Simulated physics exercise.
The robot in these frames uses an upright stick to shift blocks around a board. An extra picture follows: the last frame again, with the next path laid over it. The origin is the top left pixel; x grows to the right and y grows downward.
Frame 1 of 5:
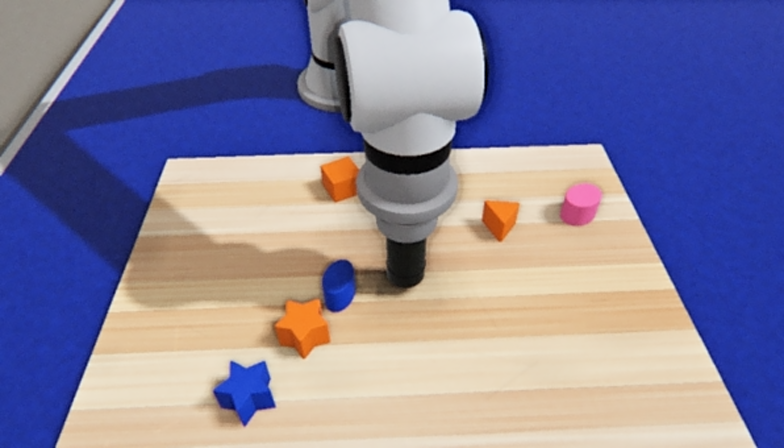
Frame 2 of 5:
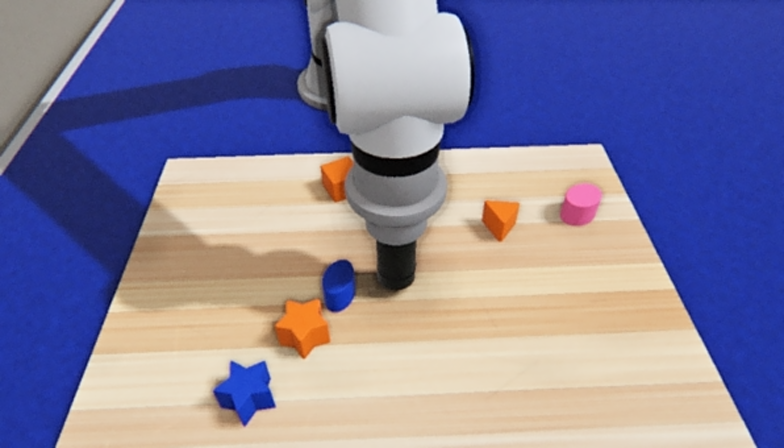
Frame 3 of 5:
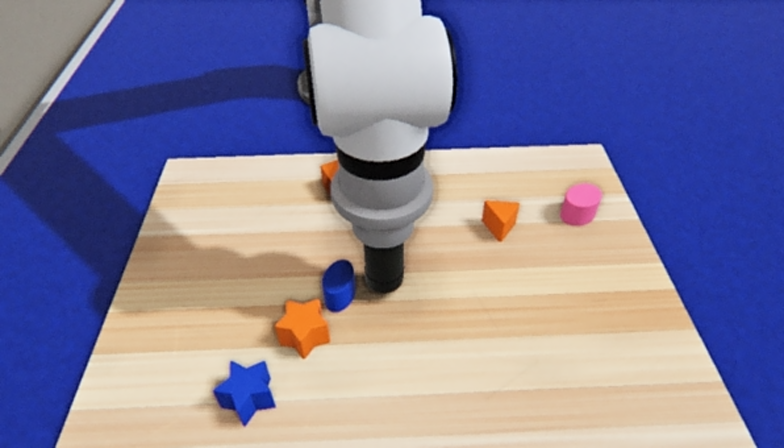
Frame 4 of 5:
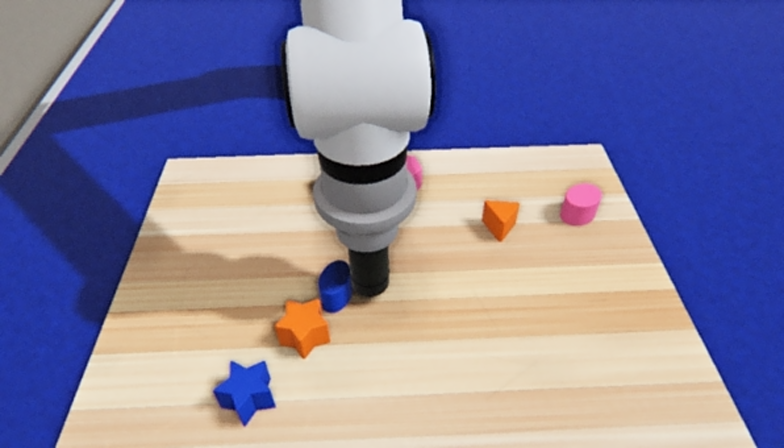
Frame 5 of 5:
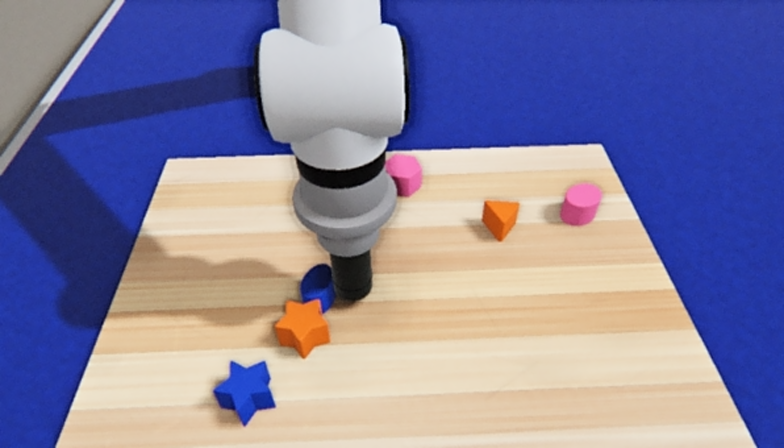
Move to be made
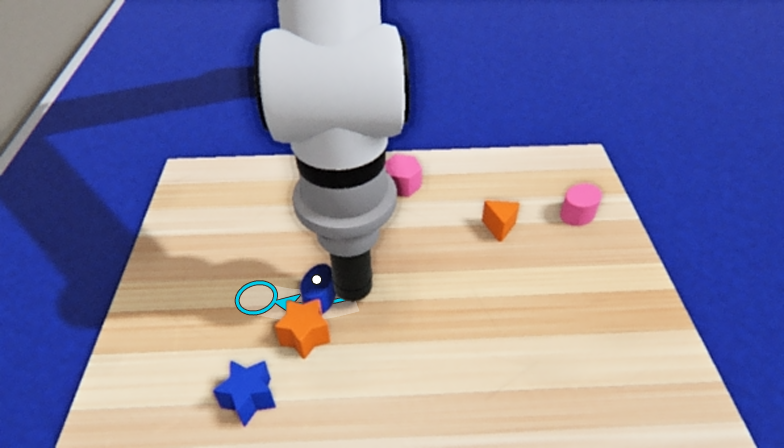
A pale wooden board lies on a bright blue surface, seen from above and in front by a camera that stays still. A white and grey robot arm holds a black stick upright near a blue oval block, with orange and blue stars at lower left and orange and pink blocks farther back. The arm moves steadily left, uncovering a pink block behind it, and the stick pushes the oval a short way left, just behind the orange star.
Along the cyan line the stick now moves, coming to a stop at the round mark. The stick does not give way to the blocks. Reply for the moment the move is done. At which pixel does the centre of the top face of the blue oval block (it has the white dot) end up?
By then it is at (216, 290).
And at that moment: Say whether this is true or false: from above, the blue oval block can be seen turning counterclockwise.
Answer: True.
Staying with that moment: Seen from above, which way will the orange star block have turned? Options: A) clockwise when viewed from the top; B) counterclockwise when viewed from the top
B
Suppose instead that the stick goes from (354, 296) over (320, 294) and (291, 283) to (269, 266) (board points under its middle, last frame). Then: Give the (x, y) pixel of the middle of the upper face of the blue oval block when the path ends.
Its top face will be centred at roughly (258, 283).
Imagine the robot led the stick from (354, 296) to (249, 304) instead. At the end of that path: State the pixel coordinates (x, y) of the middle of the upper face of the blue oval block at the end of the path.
About (208, 298).
Path on the board, from (354, 296) by way of (321, 303) and (288, 304) to (256, 297); the dot is on the blue oval block.
What follows on the original path. One third of the way, stick at (320, 294); orange star block at (298, 320), turned 15° anticlockwise; blue oval block at (282, 285).
Two thirds of the way, stick at (284, 294); orange star block at (291, 324), turned 35° anticlockwise; blue oval block at (245, 289).
At the end, stick at (254, 288); orange star block at (291, 324), turned 35° anticlockwise; blue oval block at (216, 290), turned 50° anticlockwise.
